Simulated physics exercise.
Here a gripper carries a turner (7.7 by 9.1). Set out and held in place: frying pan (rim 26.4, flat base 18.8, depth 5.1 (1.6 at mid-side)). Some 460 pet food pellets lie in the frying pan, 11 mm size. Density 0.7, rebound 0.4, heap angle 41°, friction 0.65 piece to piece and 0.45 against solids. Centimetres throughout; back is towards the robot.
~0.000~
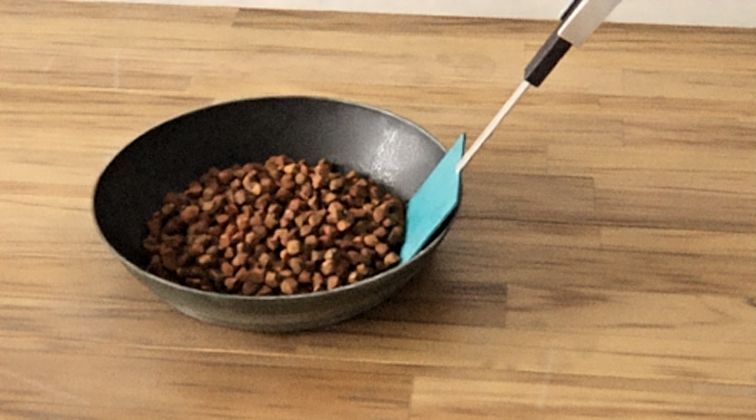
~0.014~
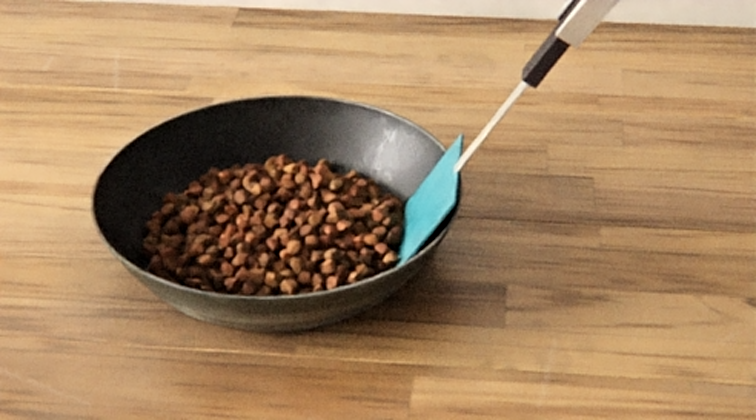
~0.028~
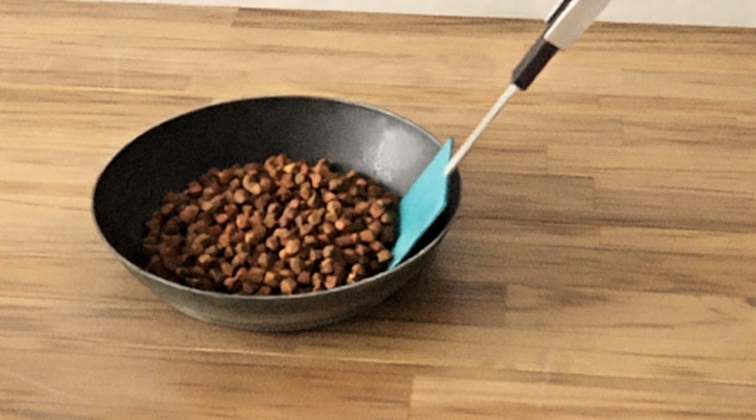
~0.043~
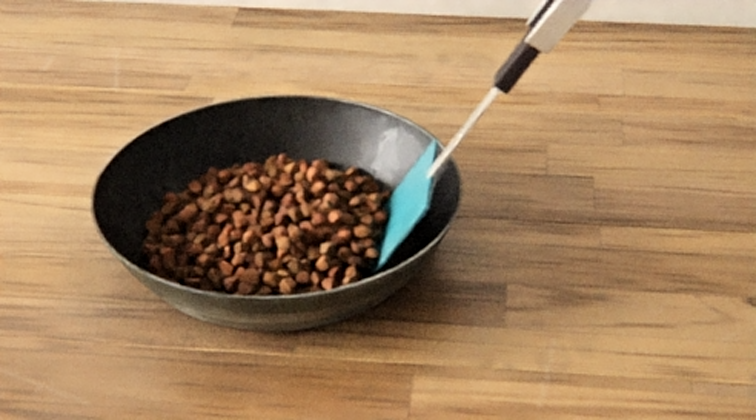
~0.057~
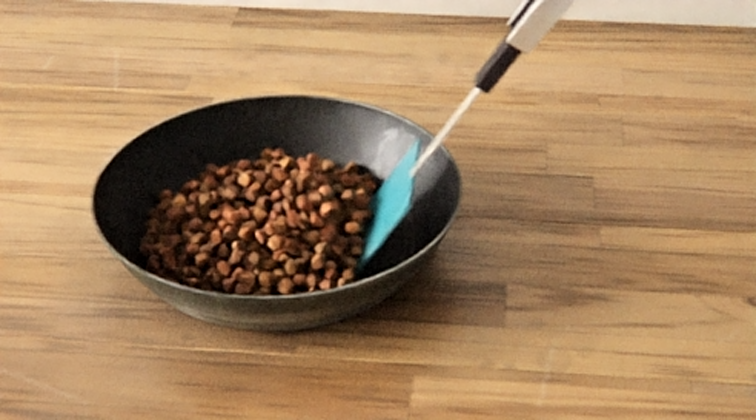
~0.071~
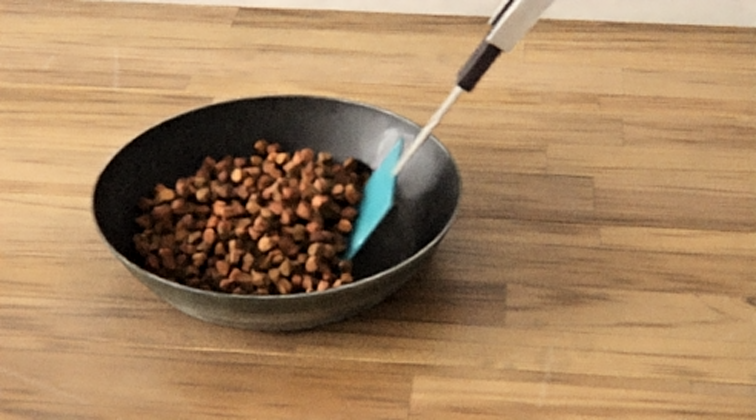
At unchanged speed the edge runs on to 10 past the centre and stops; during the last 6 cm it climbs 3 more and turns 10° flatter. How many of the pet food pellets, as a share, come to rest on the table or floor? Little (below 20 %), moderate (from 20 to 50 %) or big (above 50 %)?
Share on the table or floor: Moderate (from 20 to 50 %).
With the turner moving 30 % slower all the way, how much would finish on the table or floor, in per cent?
Then about 25 per cent.
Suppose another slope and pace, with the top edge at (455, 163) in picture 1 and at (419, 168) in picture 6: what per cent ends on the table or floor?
About 30 per cent.
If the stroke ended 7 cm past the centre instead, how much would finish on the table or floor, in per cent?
It would be near 10 per cent.
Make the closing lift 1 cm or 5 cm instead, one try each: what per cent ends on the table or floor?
Some 40 and 25 per cent.
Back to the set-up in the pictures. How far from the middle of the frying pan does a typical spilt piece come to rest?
Roughly 28 cm.
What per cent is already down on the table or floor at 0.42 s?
Some 5 per cent.
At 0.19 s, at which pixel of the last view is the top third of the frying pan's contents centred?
Near (176, 193).
After 0.13 s, sloping 58°, highest piece 8 above the table; 456 in the frying pan.
After 0.19 s, sloping 55°, highest piece 7 above the table; 456 in the frying pan.
After 0.42 s, sloping 48°, highest piece 14 above the table; 314 in the frying pan, 29 on the table or floor, 113 on the blade or in flight.
After 1.47 s, sloping 48°, highest piece 5 above the table; 313 in the frying pan, 143 on the table or floor.
In the end, 313 in the frying pan, 143 on the table or floor. That is 31 % on the table or floor.
